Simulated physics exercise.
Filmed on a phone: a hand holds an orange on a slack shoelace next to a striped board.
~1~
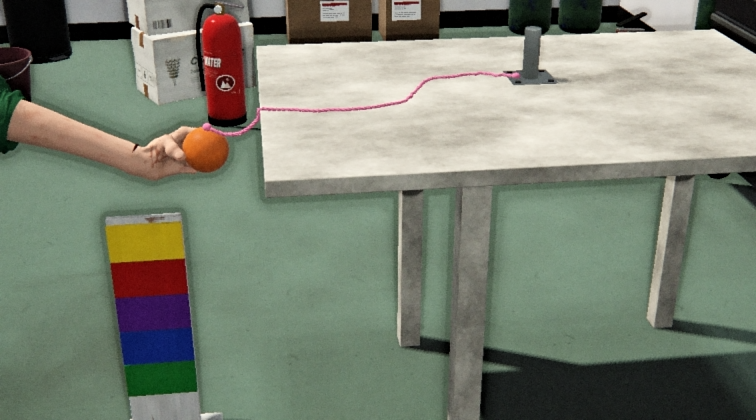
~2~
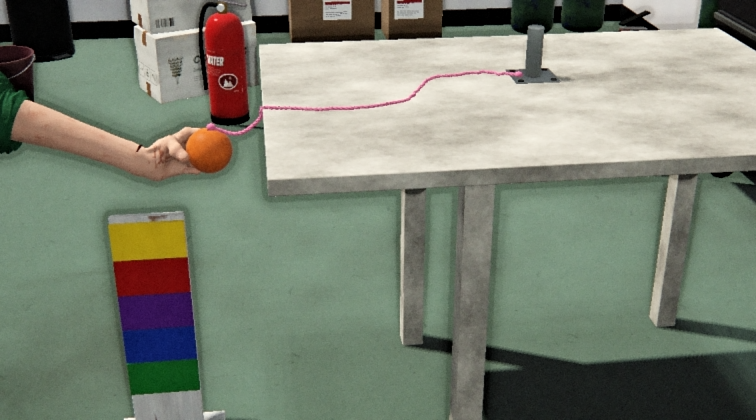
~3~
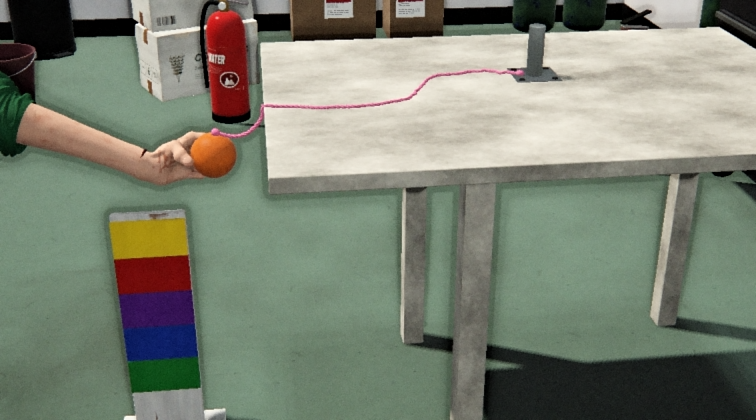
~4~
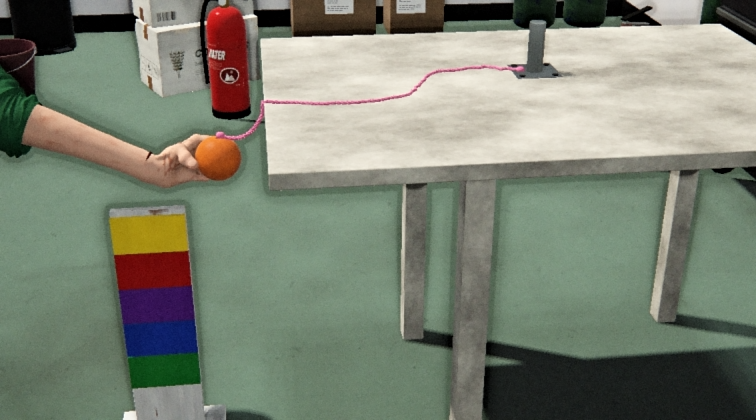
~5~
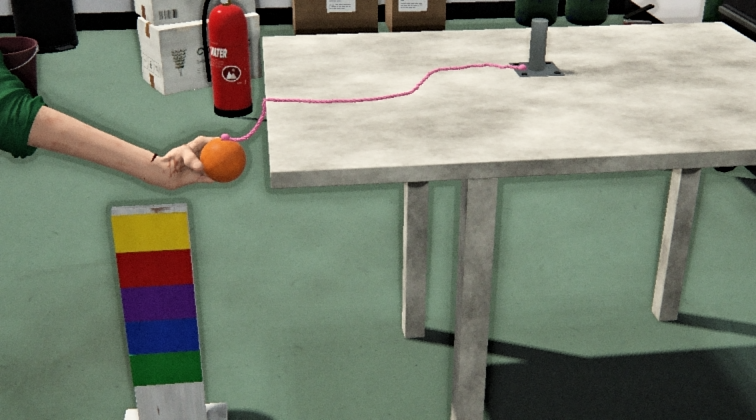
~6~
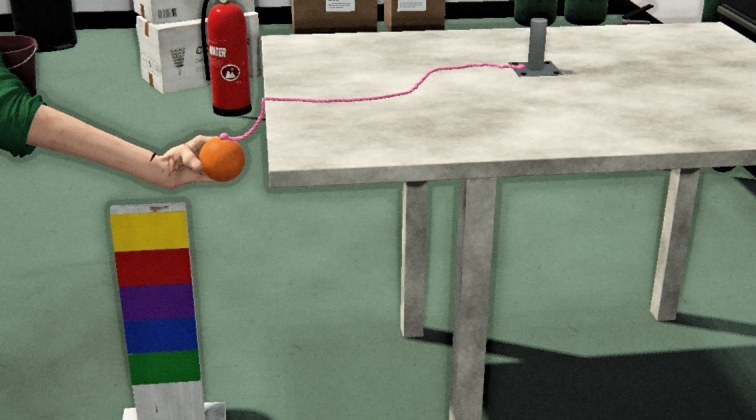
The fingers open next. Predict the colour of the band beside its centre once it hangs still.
I would predict yellow.
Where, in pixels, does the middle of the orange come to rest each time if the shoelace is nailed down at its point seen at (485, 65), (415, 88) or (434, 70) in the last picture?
Respectively (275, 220), (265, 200) and (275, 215).
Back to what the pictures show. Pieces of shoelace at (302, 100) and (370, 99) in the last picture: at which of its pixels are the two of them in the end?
Near (265, 114) and (315, 89).
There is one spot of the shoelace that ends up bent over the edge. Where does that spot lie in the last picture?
That would be the bit at (315, 101).
Soon after, orange near (249, 215); level with yellow.
Then, orange near (280, 218); level with yellow.
Further on, orange near (284, 226); level with yellow.
At rest, orange near (274, 227); level with yellow. Its middle rests at the yellow band.
